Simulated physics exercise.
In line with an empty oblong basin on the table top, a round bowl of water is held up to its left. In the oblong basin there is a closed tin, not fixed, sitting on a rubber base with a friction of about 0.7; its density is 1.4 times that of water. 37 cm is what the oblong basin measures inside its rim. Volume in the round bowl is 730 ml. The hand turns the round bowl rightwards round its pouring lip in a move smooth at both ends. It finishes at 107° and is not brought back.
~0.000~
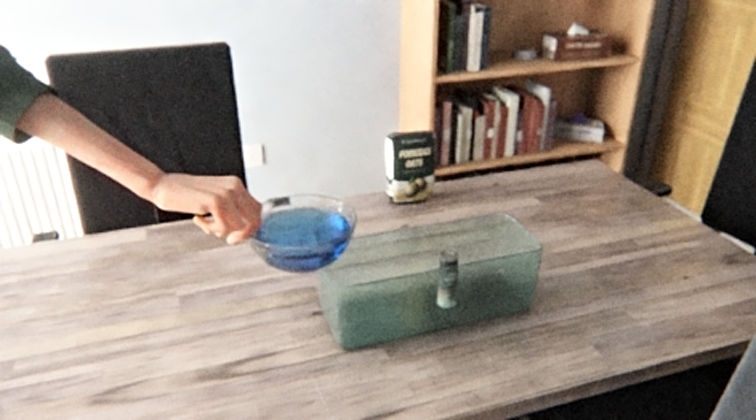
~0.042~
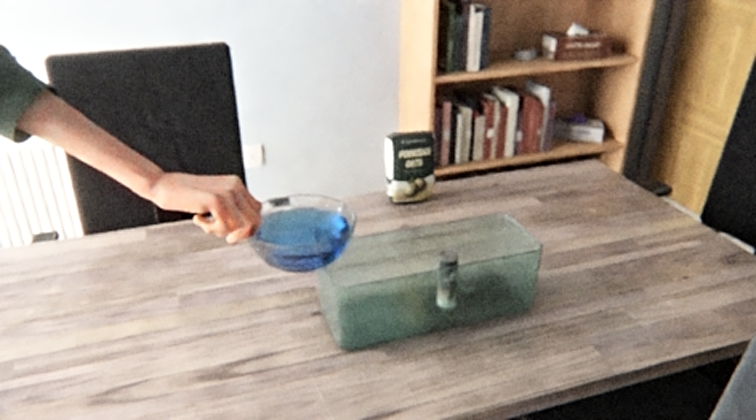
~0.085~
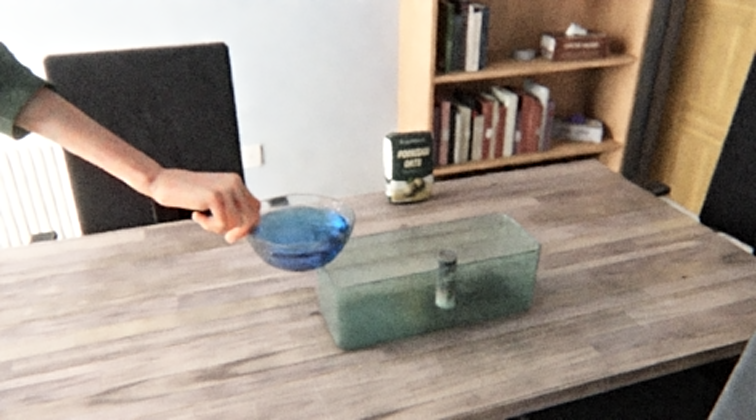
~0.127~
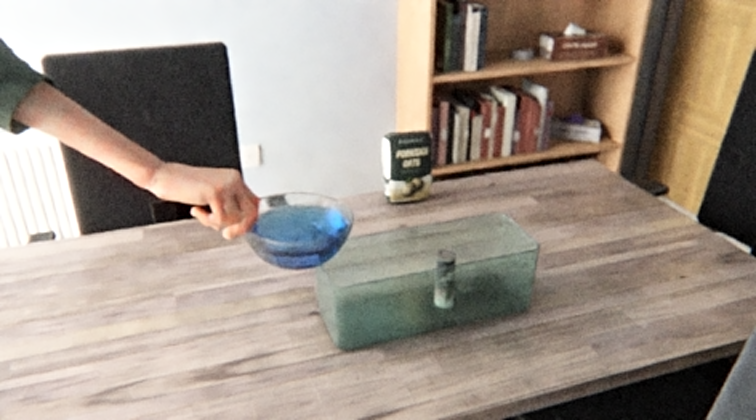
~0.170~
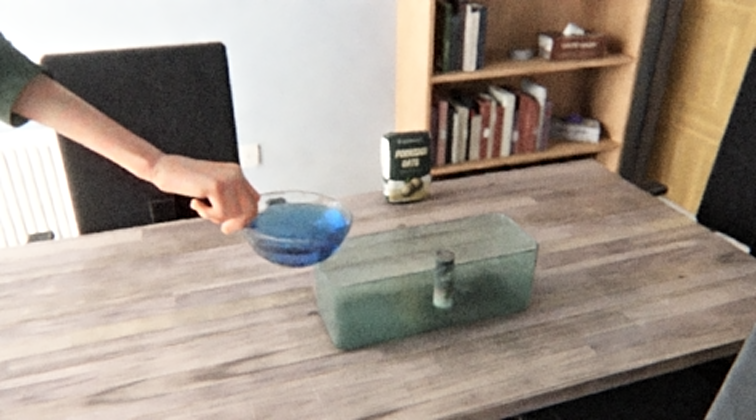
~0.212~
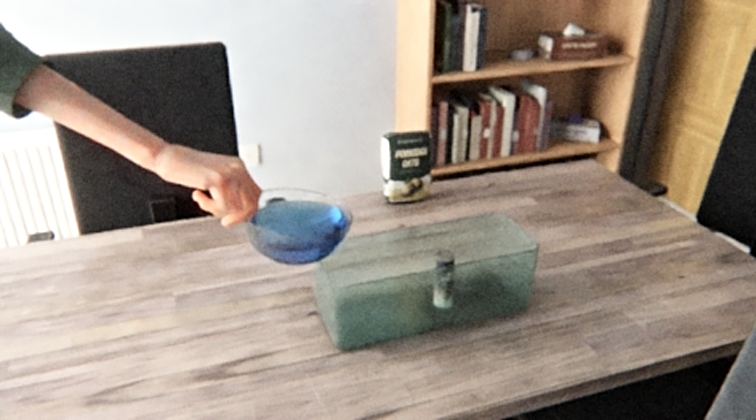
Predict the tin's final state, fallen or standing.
It rides it out.
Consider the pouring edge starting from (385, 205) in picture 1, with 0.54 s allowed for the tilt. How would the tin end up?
It does not tip.
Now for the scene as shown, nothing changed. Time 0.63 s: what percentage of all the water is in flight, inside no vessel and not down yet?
My guess is roughly 40 %.
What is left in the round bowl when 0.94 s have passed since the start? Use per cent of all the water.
Around 0 in a hundred is still there.
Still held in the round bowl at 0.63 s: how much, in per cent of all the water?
Around 48 in a hundred.
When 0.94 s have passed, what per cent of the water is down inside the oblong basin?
Around 92 in a hundred.
Then, 0.63 s in, the tilt is 65° and 48 per cent is still to pour; the tin stands where it began.
Then, 0.94 s in, the tilt is 101° and 0 per cent is still to pour; the tin stands where it began.
Then, 1.26 s in, the tilt is 107° and 0 per cent is still to pour; the tin stands where it began.
Then, 1.61 s in, the tilt is 107° and 0 per cent is still to pour; the tin stands where it began.
Finally, the tin stands where it began.
